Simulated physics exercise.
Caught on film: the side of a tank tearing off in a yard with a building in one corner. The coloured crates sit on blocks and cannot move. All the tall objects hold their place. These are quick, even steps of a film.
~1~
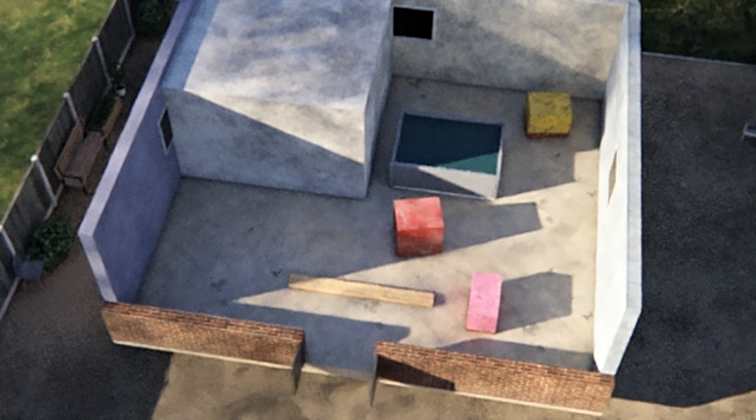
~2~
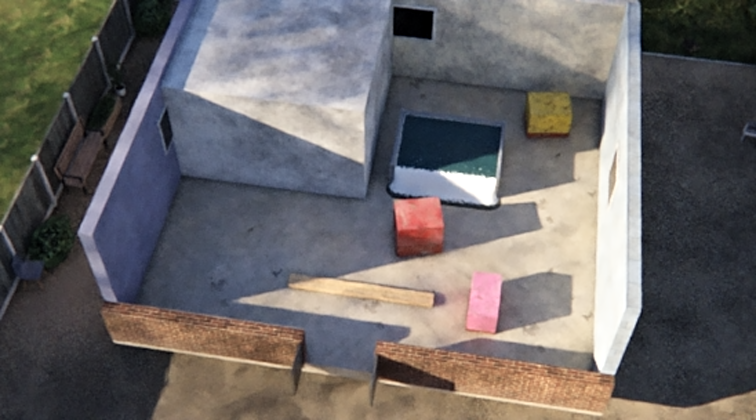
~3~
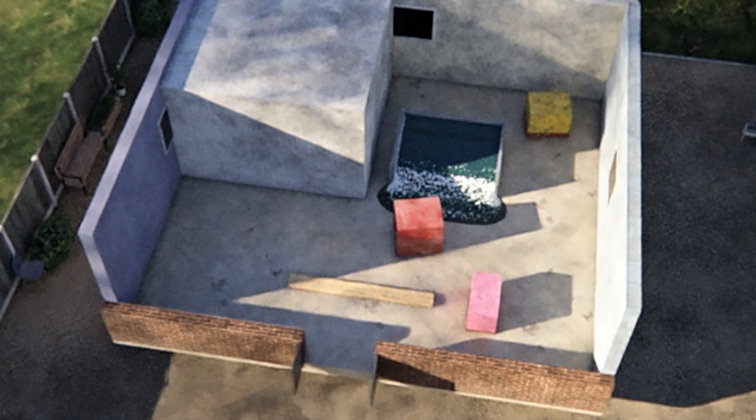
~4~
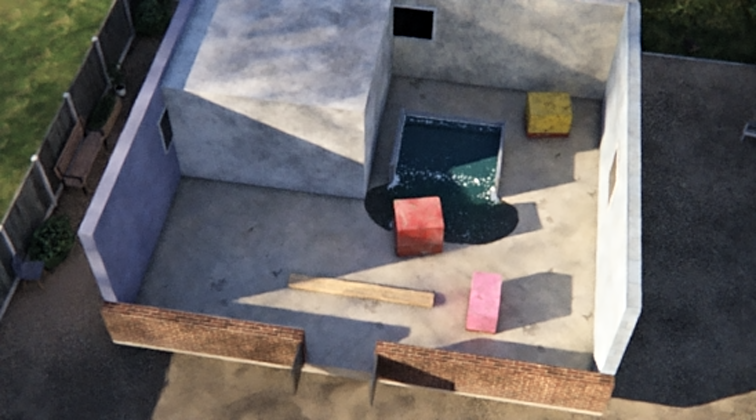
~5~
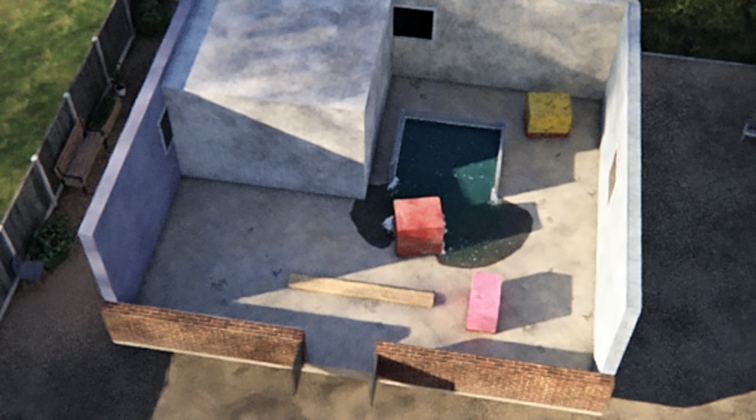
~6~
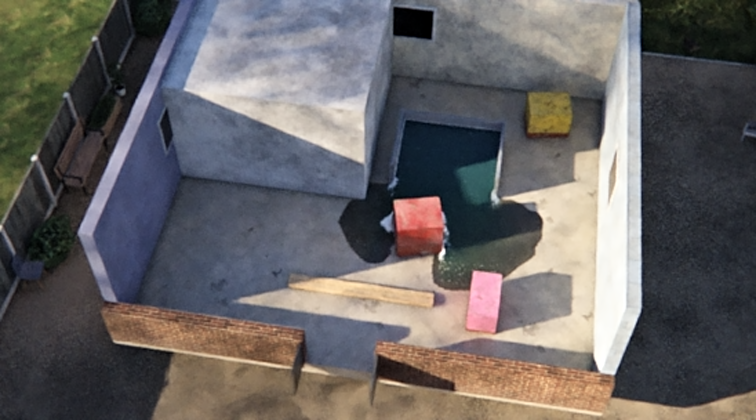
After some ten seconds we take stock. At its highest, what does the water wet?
The pink crate is wetted; the yellow crate escapes dry; the red crate is wetted.
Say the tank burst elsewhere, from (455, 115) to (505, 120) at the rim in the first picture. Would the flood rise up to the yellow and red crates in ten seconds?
My reading: Yellow is topped, red remains dry.
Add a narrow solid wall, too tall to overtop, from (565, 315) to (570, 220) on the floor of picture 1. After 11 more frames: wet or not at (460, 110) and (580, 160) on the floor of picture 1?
As listed: Not flooded, dry.
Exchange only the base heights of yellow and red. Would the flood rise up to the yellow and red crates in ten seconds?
Then: Yellow keeps dry; red gets wet.
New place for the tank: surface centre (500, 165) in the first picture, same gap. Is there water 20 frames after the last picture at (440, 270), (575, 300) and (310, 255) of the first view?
As listed: Awash, flooded, wet.
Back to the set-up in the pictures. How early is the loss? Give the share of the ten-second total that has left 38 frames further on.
Roughly 25 per cent.
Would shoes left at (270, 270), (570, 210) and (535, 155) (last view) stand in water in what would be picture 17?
One after the other: Awash, clear, dry.
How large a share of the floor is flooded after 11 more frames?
Near 45 in a hundred.
A moment on, water covers 25 % of the floor; the pink crate water round its plinth, the yellow crate not reached, the red crate water round its plinth.
Next, water covers 45 % of the floor; the pink crate water round its plinth, the yellow crate not reached, the red crate water round its plinth.
Then, water covers 70 % of the floor; the pink crate water round its plinth, the yellow crate not reached, the red crate water round its plinth.
Later, water covers 75 % of the floor; the pink crate water round its plinth, the yellow crate water round its plinth, the red crate water round its plinth.
In the end, water covers 85 % of the floor; the pink crate was topped, the yellow crate stayed above the water, the red crate was topped.
